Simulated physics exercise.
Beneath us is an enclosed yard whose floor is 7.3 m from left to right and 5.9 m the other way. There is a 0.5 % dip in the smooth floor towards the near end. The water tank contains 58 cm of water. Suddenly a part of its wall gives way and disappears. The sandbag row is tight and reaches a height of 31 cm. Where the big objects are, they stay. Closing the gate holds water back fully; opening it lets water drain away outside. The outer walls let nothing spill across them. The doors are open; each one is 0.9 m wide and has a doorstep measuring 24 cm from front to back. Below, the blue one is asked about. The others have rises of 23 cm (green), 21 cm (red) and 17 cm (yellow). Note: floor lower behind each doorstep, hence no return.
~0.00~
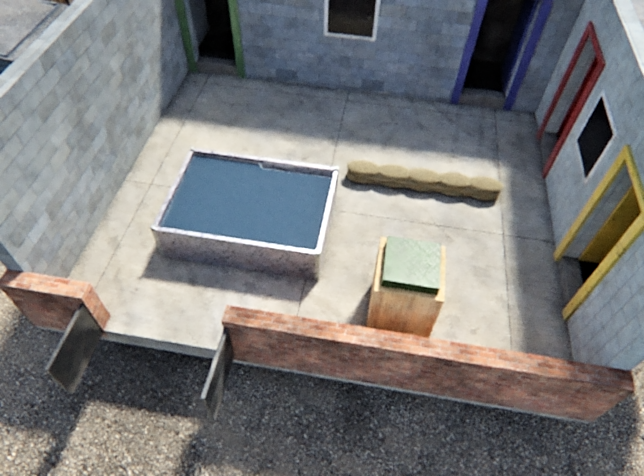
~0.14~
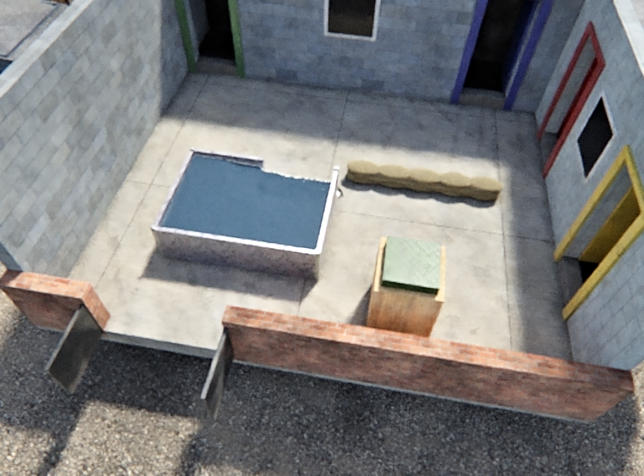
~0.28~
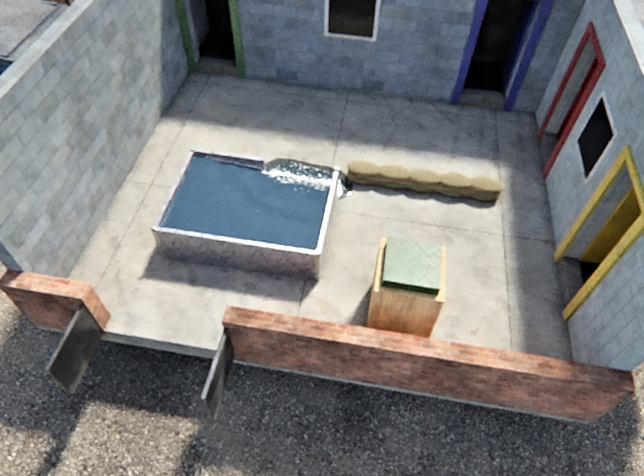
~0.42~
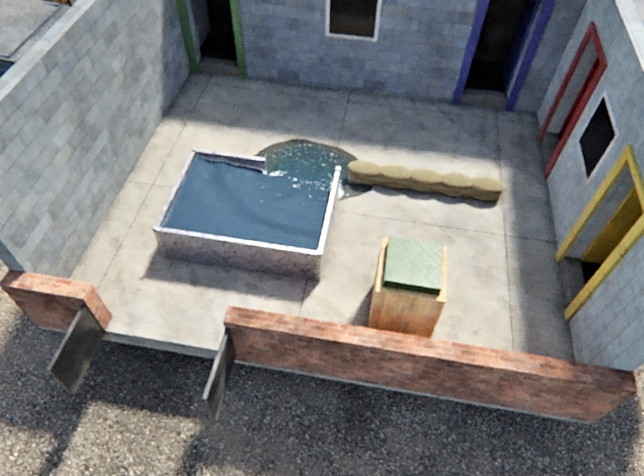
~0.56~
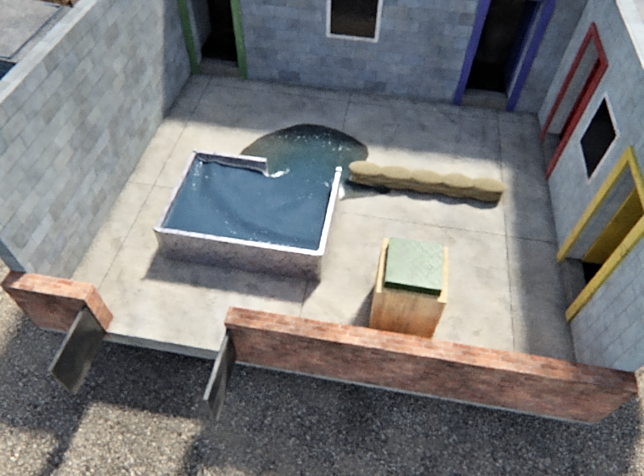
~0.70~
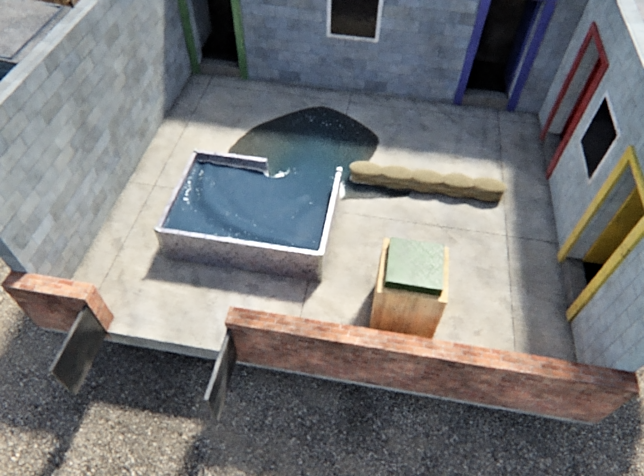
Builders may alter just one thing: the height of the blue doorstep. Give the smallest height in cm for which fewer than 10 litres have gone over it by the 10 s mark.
About 6.5 cm.
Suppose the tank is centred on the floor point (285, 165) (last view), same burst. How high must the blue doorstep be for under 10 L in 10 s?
Some 7.5 cm.
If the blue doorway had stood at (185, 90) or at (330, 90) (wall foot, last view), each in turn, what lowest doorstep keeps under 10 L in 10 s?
You'd want roughly 17 cm there first, then roughly 24 cm.
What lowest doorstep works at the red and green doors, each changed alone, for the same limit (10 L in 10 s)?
About 11.5 cm at red and 13.5 cm at green.
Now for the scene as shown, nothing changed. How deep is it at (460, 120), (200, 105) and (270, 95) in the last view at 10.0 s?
I'd read roughly 6, 6 and 4 cm there.
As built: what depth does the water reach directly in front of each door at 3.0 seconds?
Door by door in centimetres - green 9, red 2, yellow 0, blue 8.
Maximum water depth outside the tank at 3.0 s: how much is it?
I'd put it near 23 cm.
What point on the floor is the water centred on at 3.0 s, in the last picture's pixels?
Centre of mass: About (305, 165) px.
After 1.4 s water covers 20 % of the floor, deepest (30 cm) near (351, 175); it has not reached the blue door.
After 3.0 s water covers 35 % of the floor, deepest (23 cm) near (320, 102); 8 cm at the blue door, 0 litres in over its 23 cm doorstep.
After 10.0 s water covers 90 % of the floor, deepest (10 cm) near (575, 394); 8 cm at the blue door, 0 litres in over its 23 cm doorstep.
At the blue door as built, the water arrived by 2.1 s and peaked near 8 cm at 2.6 s.
Run again over the same 10 s with other heights there, 15 litres in over 6 cm, 4 litres over 8 cm. The limit of 10 litres is kept from about 6.5 cm up.
